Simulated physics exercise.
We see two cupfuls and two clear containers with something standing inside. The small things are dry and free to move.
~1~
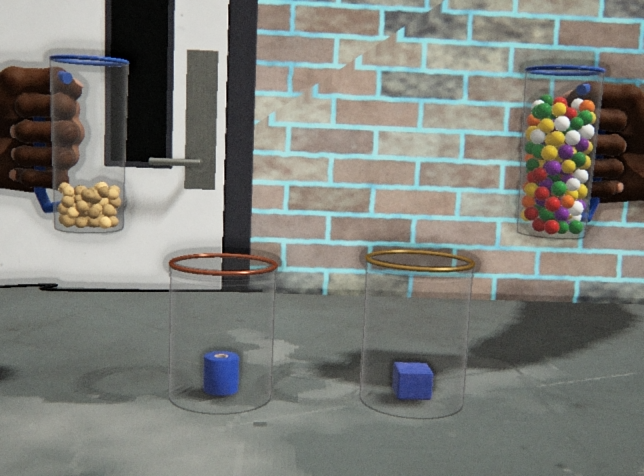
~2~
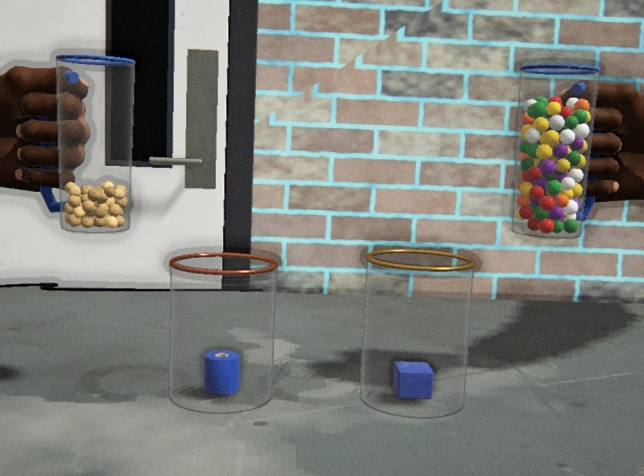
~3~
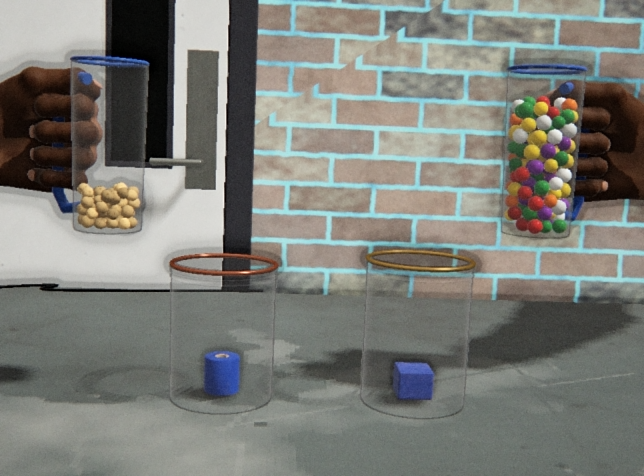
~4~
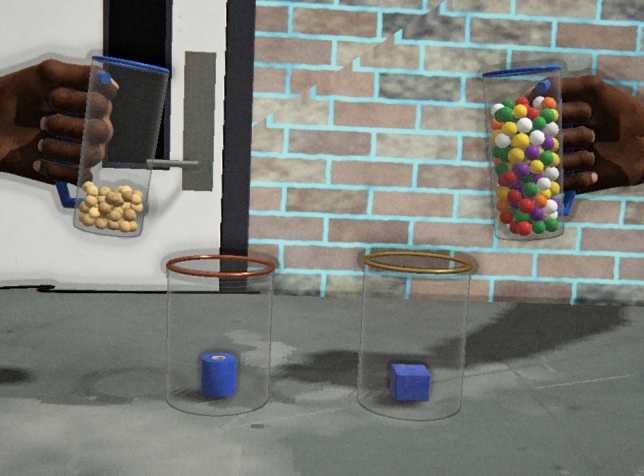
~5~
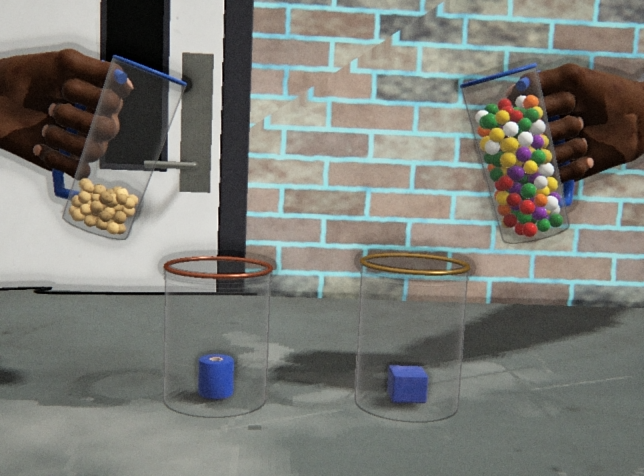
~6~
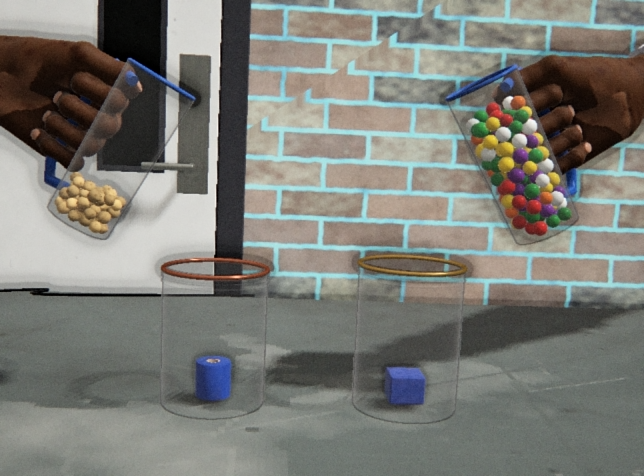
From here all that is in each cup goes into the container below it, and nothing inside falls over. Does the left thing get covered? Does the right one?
The left object stands proud of the pile and the right object ends up hidden.
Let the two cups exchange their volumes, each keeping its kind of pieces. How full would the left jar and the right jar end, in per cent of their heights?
Near 50 on the left, 15 on the right.
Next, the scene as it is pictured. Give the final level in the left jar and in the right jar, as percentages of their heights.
Near 25 on the left, 45 on the right.
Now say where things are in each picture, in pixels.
Small roll in the left jar near (221, 373), a quarter of its height or less; left cup near (89, 146), a quarter full of dried chickpeas; small block in the right jar near (412, 381), a quarter of its height or less; right cup near (558, 153), nearly full of round plastic beads, in the first picture.
Left cup near (96, 145), upright; right cup near (552, 152), upright, in the second picture.
Left cup near (109, 146), upright; right cup near (540, 153), upright, in the third picture.
Left cup near (119, 148), tipped 8°; right cup near (525, 154), tipped 8°, in the fourth picture.
Left cup near (123, 150), tipped 18°; right cup near (517, 155), tipped 18°, in the fifth picture.
Small roll in the left jar near (213, 378); left cup near (120, 151), tipped 29°; small block in the right jar near (405, 386); right cup near (514, 157), tipped 29°, in the sixth picture.
Then, 0.65 s on from there, left jar empty, all of its cupful still in the cup; right jar empty, all of its cupful still in the cup.
Then, 1.23 s on from there, left jar nearly empty, nearly all of its cupful still in the cup; right jar nearly empty, near two thirds of its cupful still in the cup.
Then, 1.72 s on from there, left jar nearly empty, none of its cupful still in the cup; right jar a third full, none of its cupful still in the cup.
In the end, left jar a quarter full (surface near (213, 366)), nothing beside it; right jar half full (surface near (407, 342)), nothing beside it; the left thing is still showing; the right thing is covered.
